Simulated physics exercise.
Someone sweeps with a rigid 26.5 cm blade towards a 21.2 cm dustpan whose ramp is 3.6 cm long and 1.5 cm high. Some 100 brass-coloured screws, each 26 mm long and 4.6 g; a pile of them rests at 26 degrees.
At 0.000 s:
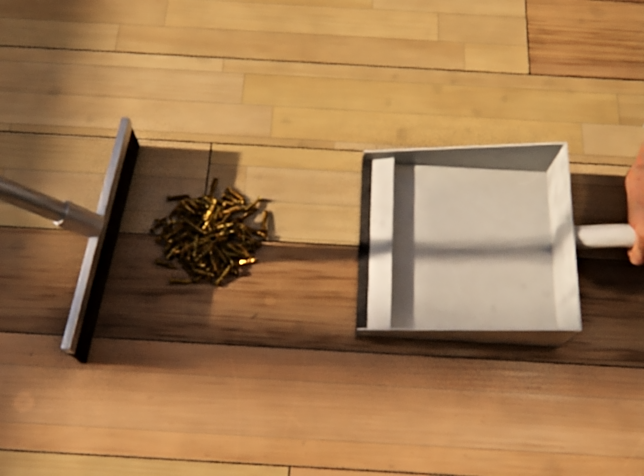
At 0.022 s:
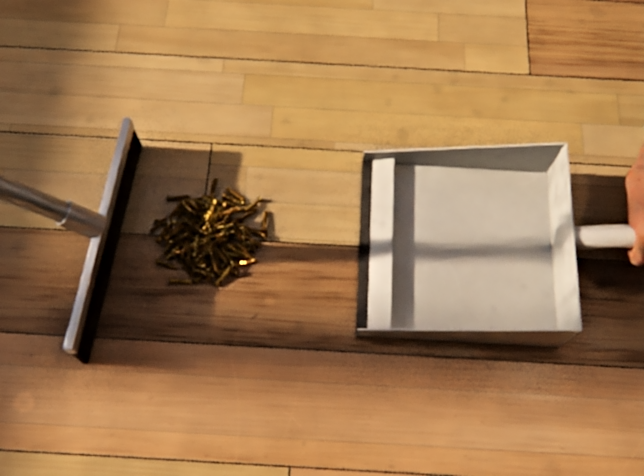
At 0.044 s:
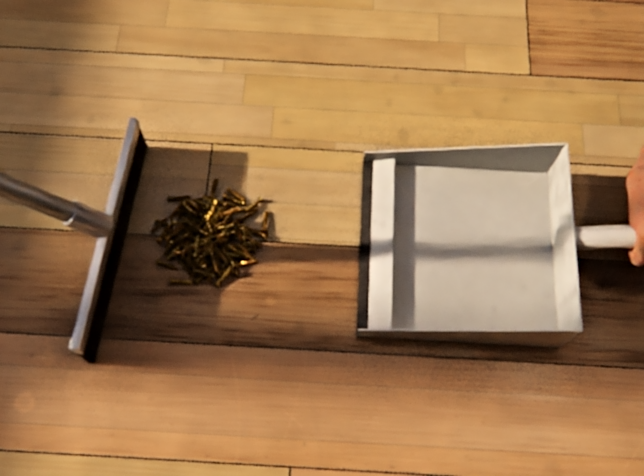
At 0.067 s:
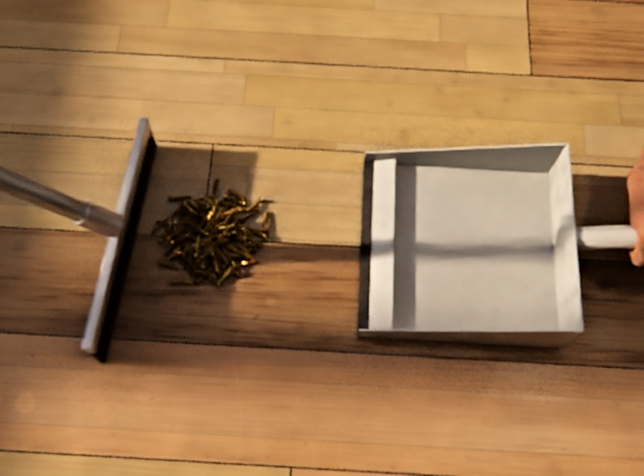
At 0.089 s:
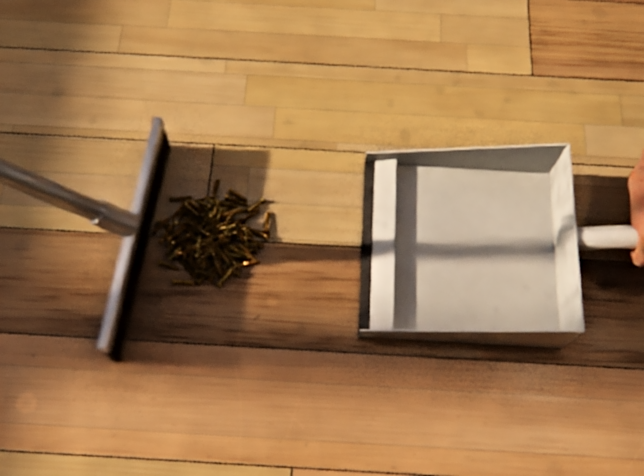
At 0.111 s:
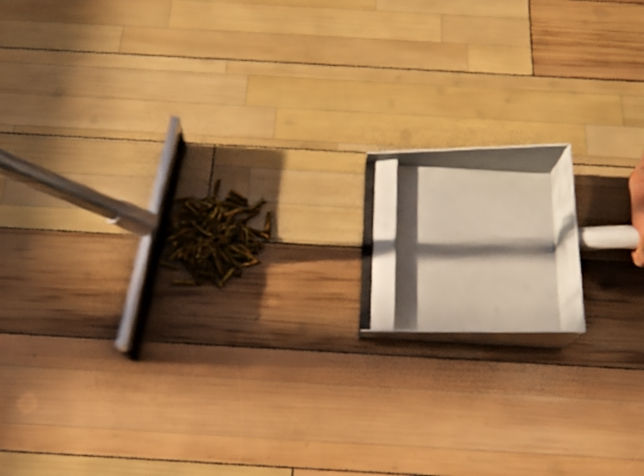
A small heap of brass-coloured screws lies on a floor of light and darker wooden planks, seen from almost directly above by a camera that stays still. A grey-handled sweeper with a long, straight dark-edged blade stands to its left, and a pale grey dustpan, its white handle held by a hand, sits at the right. The blade slides rightward, slowly then faster, reaching the heap's left edge and nudging a few pieces, while the dustpan stays put.
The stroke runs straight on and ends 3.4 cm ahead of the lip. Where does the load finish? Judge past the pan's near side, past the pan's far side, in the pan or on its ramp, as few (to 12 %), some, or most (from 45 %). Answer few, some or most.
Past the pan's near side: Few; past the pan's far side: Few; in the pan or on its ramp: Some.
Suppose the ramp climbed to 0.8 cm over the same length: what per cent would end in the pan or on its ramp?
In that case some 30 per cent.
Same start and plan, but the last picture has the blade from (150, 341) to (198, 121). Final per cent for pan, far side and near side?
Pan 45, far 5, near 5.
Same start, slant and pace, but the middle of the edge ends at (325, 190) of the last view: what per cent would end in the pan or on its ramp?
About 15 per cent.
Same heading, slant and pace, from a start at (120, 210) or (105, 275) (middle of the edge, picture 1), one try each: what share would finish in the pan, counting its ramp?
About 25 and 20 per cent.
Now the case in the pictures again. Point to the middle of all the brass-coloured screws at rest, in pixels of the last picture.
Around (355, 245).
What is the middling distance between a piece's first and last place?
Some 16 cm.
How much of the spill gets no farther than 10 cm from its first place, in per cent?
About 0 per cent.
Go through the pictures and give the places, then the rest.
The first picture shows blade from (70, 348) to (127, 126), moved 0.0 cm, 0 of the pieces shifted so far; middle of the pieces at (210, 234); pan at (474, 251).
The second picture shows blade from (72, 349) to (129, 126), moved 0.2 cm, 0 of the pieces shifted so far; middle of the pieces at (210, 235).
The third picture shows blade from (78, 348) to (135, 126), moved 0.8 cm, 0 of the pieces shifted so far; middle of the pieces at (211, 235).
The fourth picture shows blade from (90, 348) to (145, 126), moved 1.9 cm, 0 of the pieces shifted so far; middle of the pieces at (212, 235).
The fifth picture shows blade from (106, 347) to (159, 125), moved 3.3 cm, 0 of the pieces shifted so far; middle of the pieces at (213, 235).
The sixth picture shows blade from (125, 346) to (176, 125), moved 5.1 cm, 4 of the pieces shifted so far; middle of the pieces at (214, 236); pan at (477, 252). Its pace works out near 0.84 m/s, heading 7 degrees away from the viewer's side.
After 0.23 s, middle of the blade 13 cm from the lip; 0 % over the lip, far side 0 %, near side 0 %.
After 0.31 s, middle of the blade 7 cm from the lip; 0 % over the lip, far side 0 %, near side 0 %.
Then, at 0.53 s, middle of the blade 4 cm from the lip; 25 % over the lip, far side 0 %, near side 5 %.
By 1.2 s all is still; near side 5 %, far side 0 %, pan 20 %, in front of the lip or behind the blade 75 %.
